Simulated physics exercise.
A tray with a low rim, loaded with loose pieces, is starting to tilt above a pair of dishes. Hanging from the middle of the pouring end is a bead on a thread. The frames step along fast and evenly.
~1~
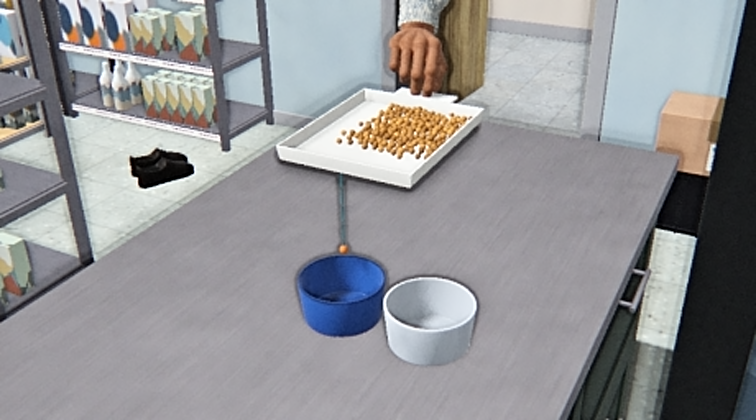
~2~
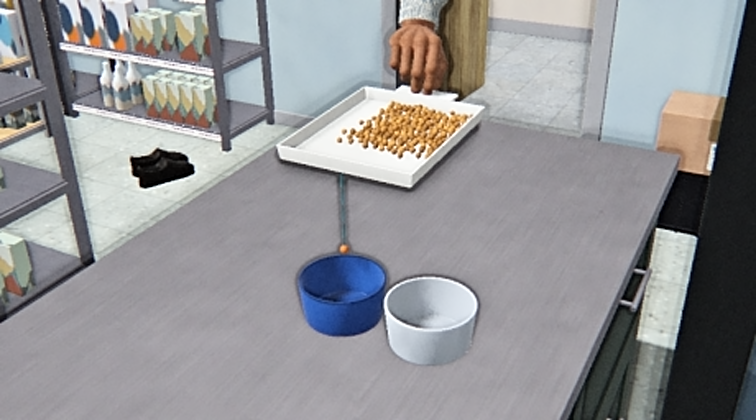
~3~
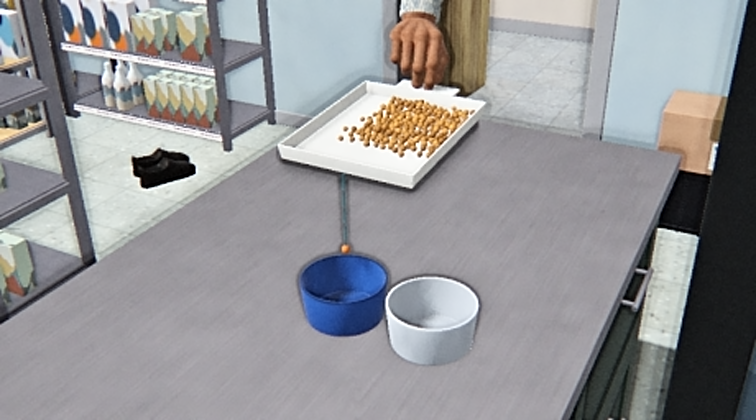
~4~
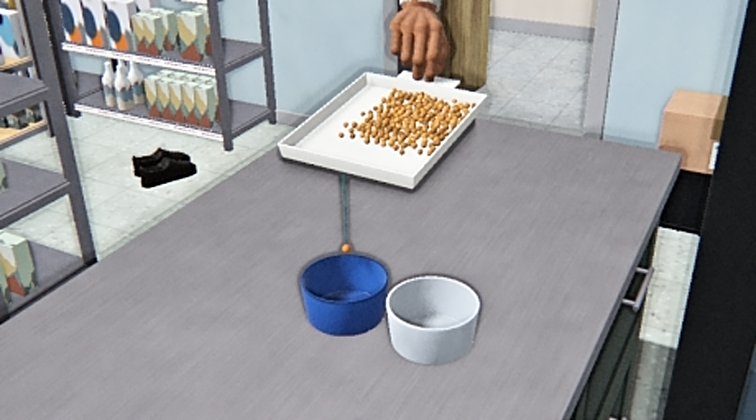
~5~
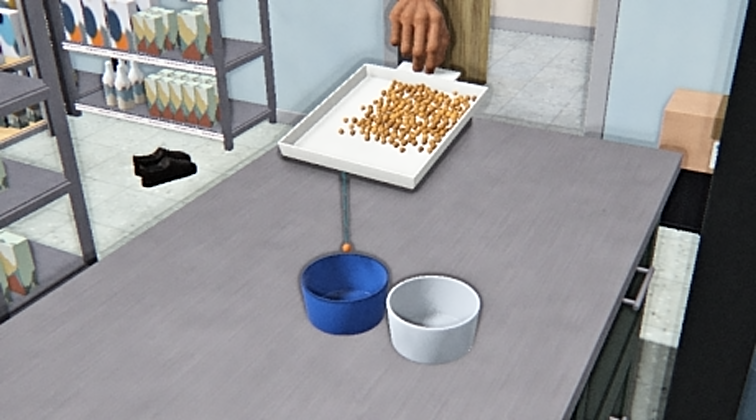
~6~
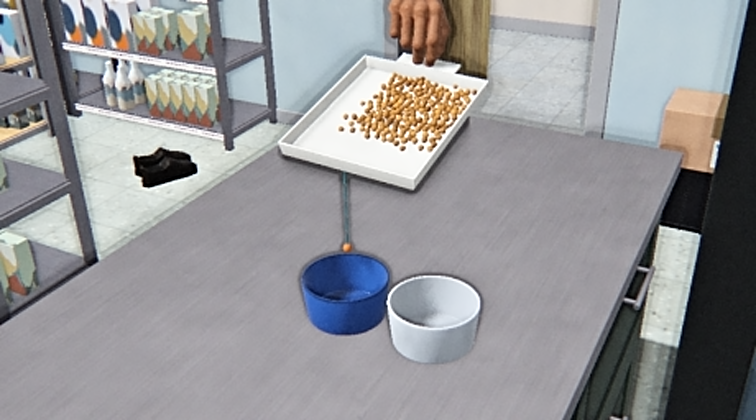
A white tray of roasted chickpeas, gripped by a hand at its far edge, starts out nearly level above a blue bowl and a white bowl on a gray counter. Its far side then rises slightly and steadily, slanting the tray toward the bowls, while the small orange bead hangs almost still.
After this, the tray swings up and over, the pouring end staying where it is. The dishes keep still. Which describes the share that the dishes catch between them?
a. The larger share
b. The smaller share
a, the larger share.
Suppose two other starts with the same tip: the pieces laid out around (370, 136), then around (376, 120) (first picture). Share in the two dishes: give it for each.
Estimates in order: 70 percent, 80 percent.
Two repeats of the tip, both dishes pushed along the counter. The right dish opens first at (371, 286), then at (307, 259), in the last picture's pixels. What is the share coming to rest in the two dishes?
90 % and 10 %.
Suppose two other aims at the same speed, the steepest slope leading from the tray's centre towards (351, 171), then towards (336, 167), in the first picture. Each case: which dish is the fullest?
The first try favours the dish to the left; the second favours the dish to the left.
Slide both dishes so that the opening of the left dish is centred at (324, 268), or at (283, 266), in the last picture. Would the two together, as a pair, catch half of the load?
For the earlier try a larger portion is kept, for the later one a larger portion.
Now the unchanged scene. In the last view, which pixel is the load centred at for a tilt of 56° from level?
I'd mark it close to (387, 149).
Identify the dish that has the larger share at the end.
The one to the left.
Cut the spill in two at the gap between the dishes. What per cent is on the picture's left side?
Close to 50 per cent of the spill, I think.
Soon, tray tipped steeply; all on the tray.
A while on, tray tipped right over; nearly all on the tray; a stray few in the right dish; a stray few in the left dish; a stray few in the air.
Towards the end, tray tipped past a quarter turn; about a quarter in the right dish; about two thirds in the left dish; about a quarter outside both.
Finally, tray tipped past a quarter turn; about a quarter in the right dish; about two thirds in the left dish; about a quarter outside both.
